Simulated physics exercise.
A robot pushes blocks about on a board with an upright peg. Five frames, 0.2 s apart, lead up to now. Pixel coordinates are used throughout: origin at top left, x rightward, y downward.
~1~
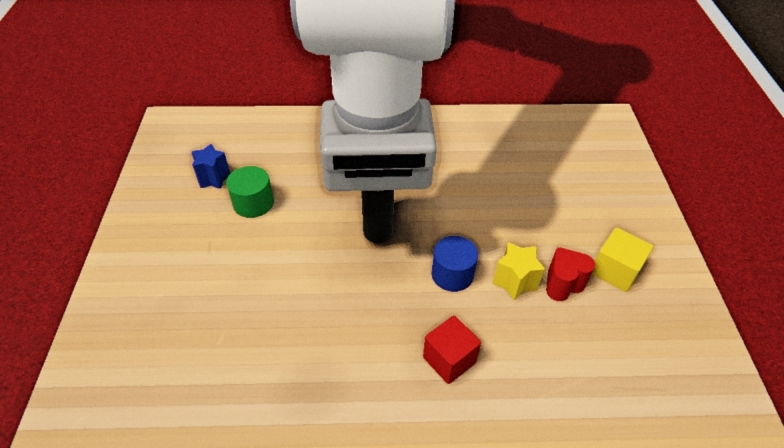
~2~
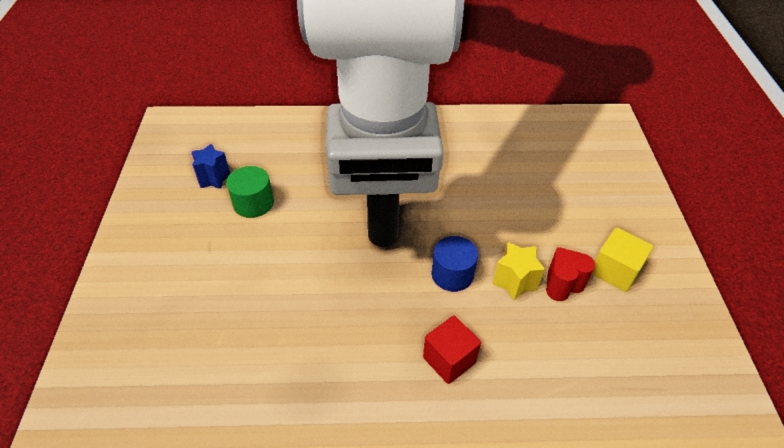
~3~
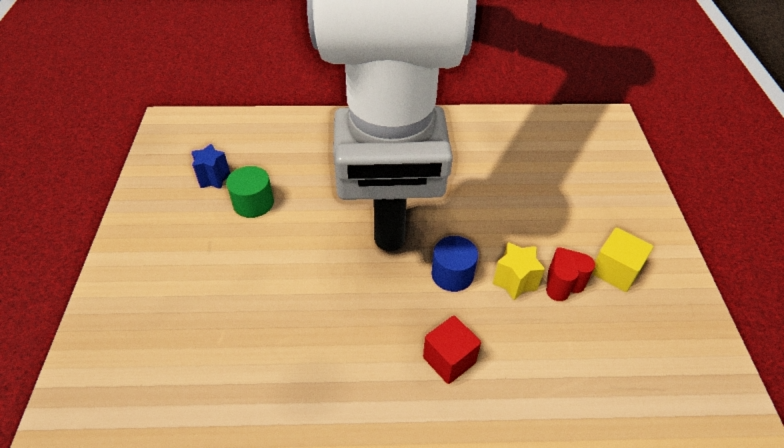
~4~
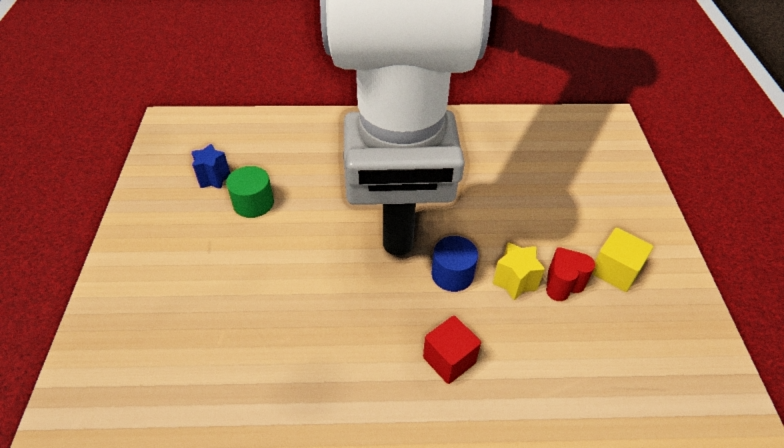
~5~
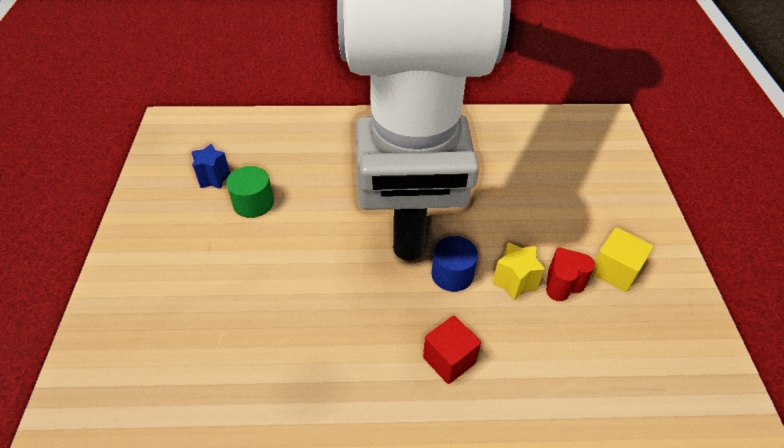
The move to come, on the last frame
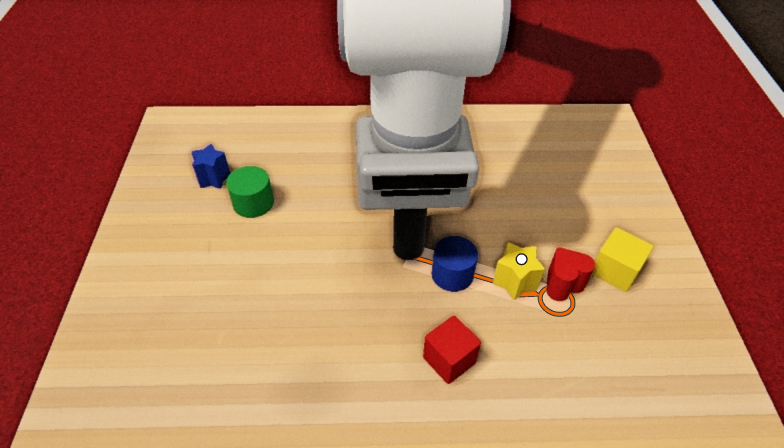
A white robot arm with a black peg reaches over a pale wooden board on a red carpet, seen from above and in front by a still camera. A blue star and green cylinder sit at upper left, with a blue cylinder, yellow star, red heart and yellow cube at right and a red cube below. The peg glides slightly right and downward, close to the blue cylinder, while every block stays still.
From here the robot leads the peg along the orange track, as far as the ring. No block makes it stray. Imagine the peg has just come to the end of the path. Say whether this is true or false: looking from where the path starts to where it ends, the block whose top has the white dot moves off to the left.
False
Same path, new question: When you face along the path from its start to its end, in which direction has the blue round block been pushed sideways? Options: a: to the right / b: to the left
The correct letter is a.
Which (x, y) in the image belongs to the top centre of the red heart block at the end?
Answer: (610, 264).
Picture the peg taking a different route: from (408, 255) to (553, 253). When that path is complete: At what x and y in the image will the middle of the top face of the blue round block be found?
The middle of its upper face will lie at (478, 262).
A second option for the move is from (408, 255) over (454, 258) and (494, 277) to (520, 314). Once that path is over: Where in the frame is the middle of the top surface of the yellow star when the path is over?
I expect it at (560, 289).
The drawn path runs straight from (408, 255) to (557, 300); the dot is on the yellow star.
The first path, step by step. One third of the way, peg at (458, 263); blue round block at (492, 270); yellow star at (532, 262), turned 35° anticlockwise.
Two thirds of the way, peg at (508, 278); blue round block at (518, 296); yellow star at (545, 272), turned 80° anticlockwise; red heart block at (579, 262).
At the end, peg at (559, 294); blue round block at (520, 299); yellow star at (599, 293), turned 70° anticlockwise; red heart block at (610, 264), turned 80° anticlockwise; yellow square piece at (634, 244), turned 15° clockwise.
